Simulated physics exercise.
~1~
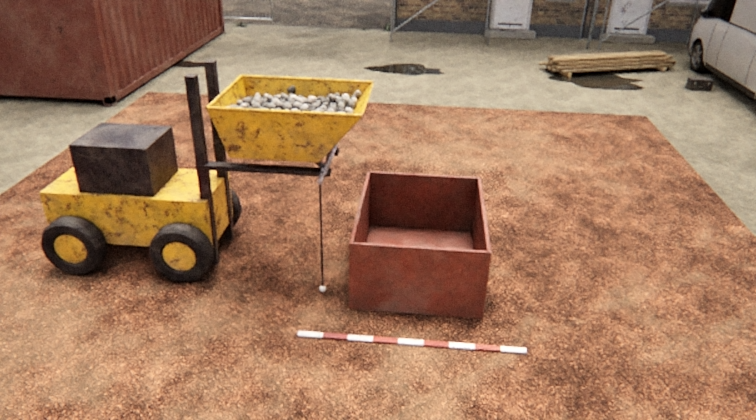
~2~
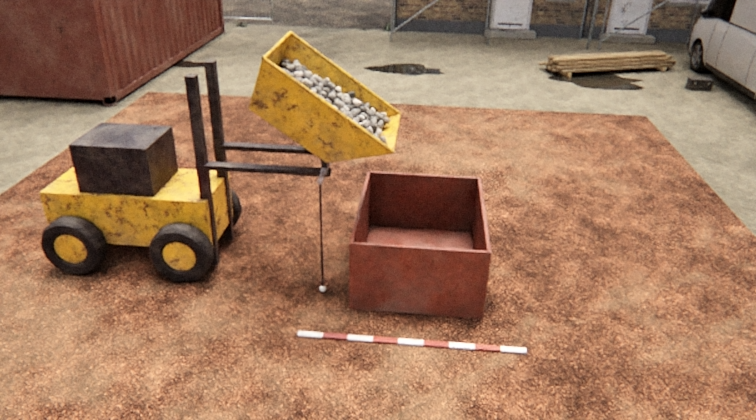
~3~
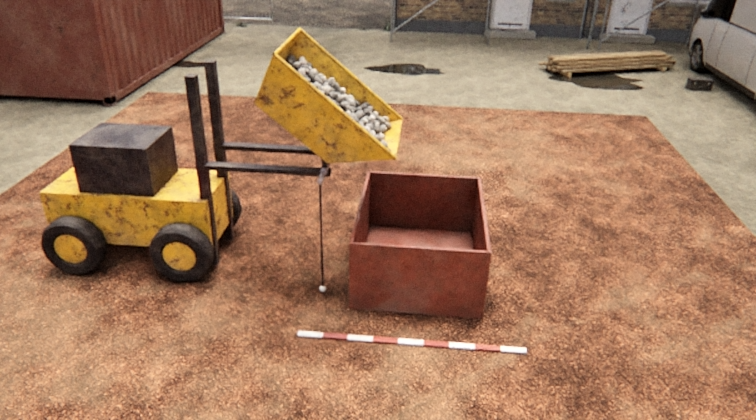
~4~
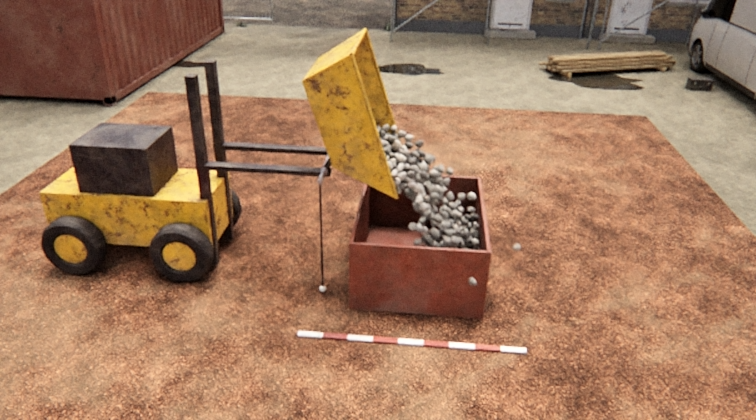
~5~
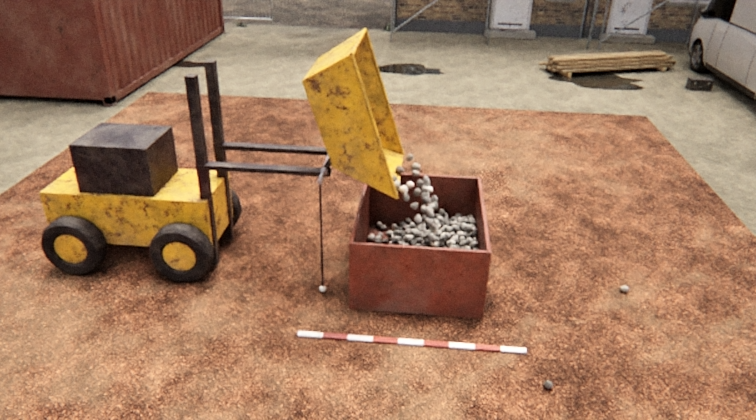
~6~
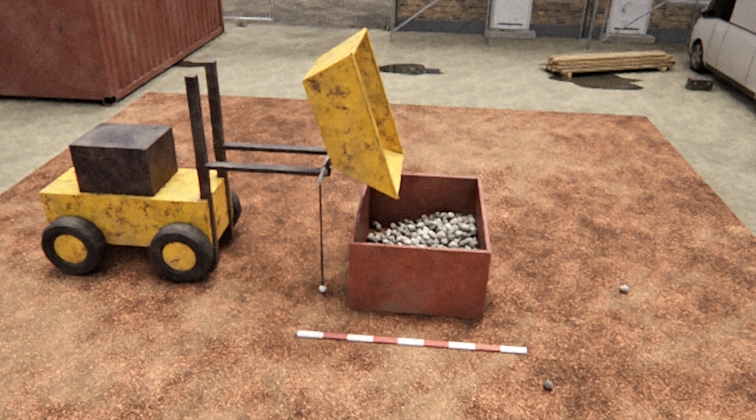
On a patch of reddish-brown ground in a yard, a yellow forklift tips its raised skip of grey stones to the right, pauses, then tilts it steeply, pouring them into a rusty-red bin until the skip is empty, with a couple of stray stones lying on the ground.
